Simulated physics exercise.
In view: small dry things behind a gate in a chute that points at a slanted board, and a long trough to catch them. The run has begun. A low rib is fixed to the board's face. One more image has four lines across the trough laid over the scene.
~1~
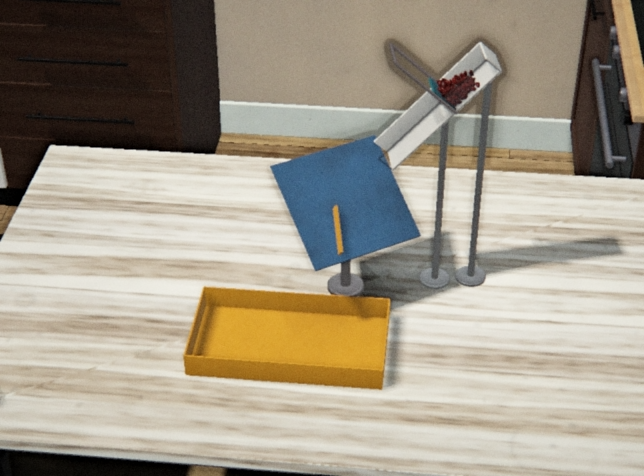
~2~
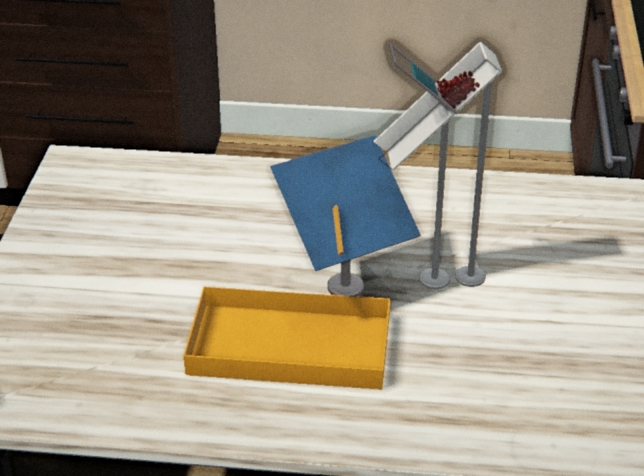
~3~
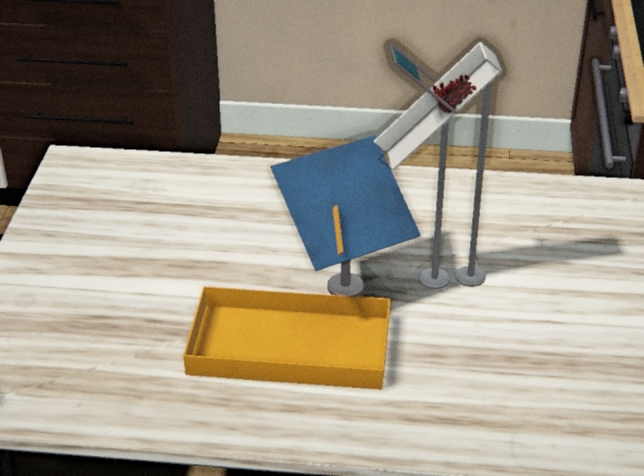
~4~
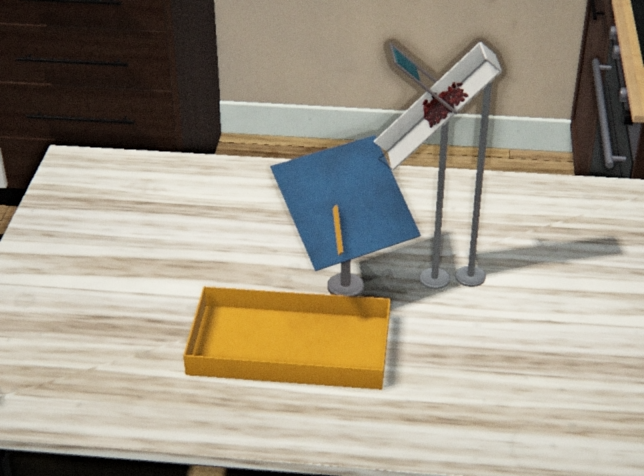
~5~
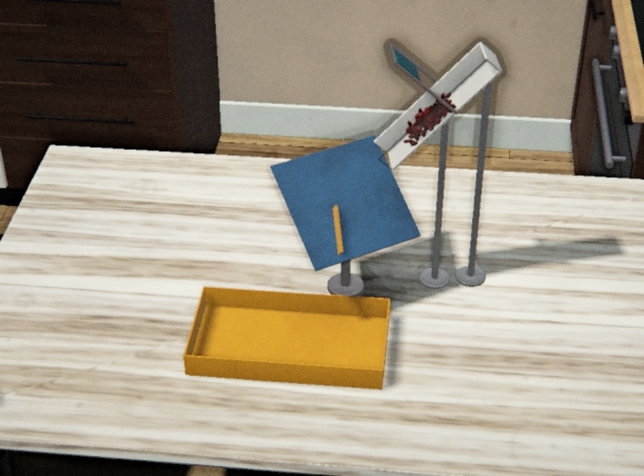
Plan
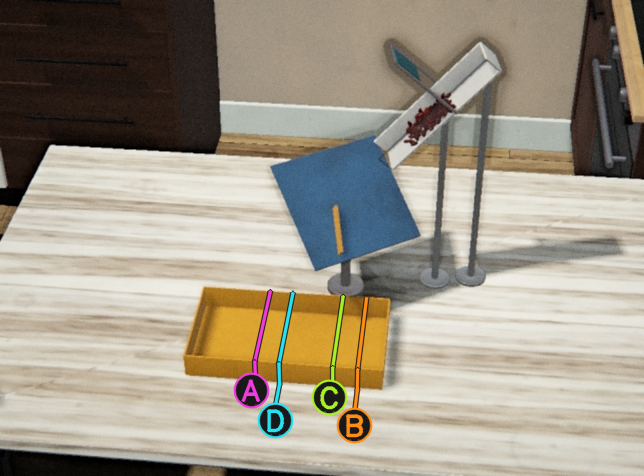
Small dark red beans sat bunched in a raised white chute as a thin gate slid up and left out of their way, then they slid down the slope toward a tilted blue board.
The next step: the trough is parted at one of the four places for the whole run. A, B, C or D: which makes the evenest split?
I would pick line B.
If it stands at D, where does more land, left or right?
The right side.
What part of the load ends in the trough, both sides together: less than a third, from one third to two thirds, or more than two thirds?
About that: More than two thirds.
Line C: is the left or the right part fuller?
Right.
On the marked copy, line A crosses the front rim at (254, 361); line B crosses the front rim at (357, 368); line C crosses the front rim at (332, 366); line D crosses the front rim at (279, 362).
If A is chosen, of what is caught, none on the left of the divider, all on the right.
If B is chosen, of what is caught, about half on the left of the divider, about half on the right.
If C is chosen, of what is caught, a small part on the left of the divider, nearly all on the right.
If D is chosen, of what is caught, a stray few on the left of the divider, nearly all on the right.
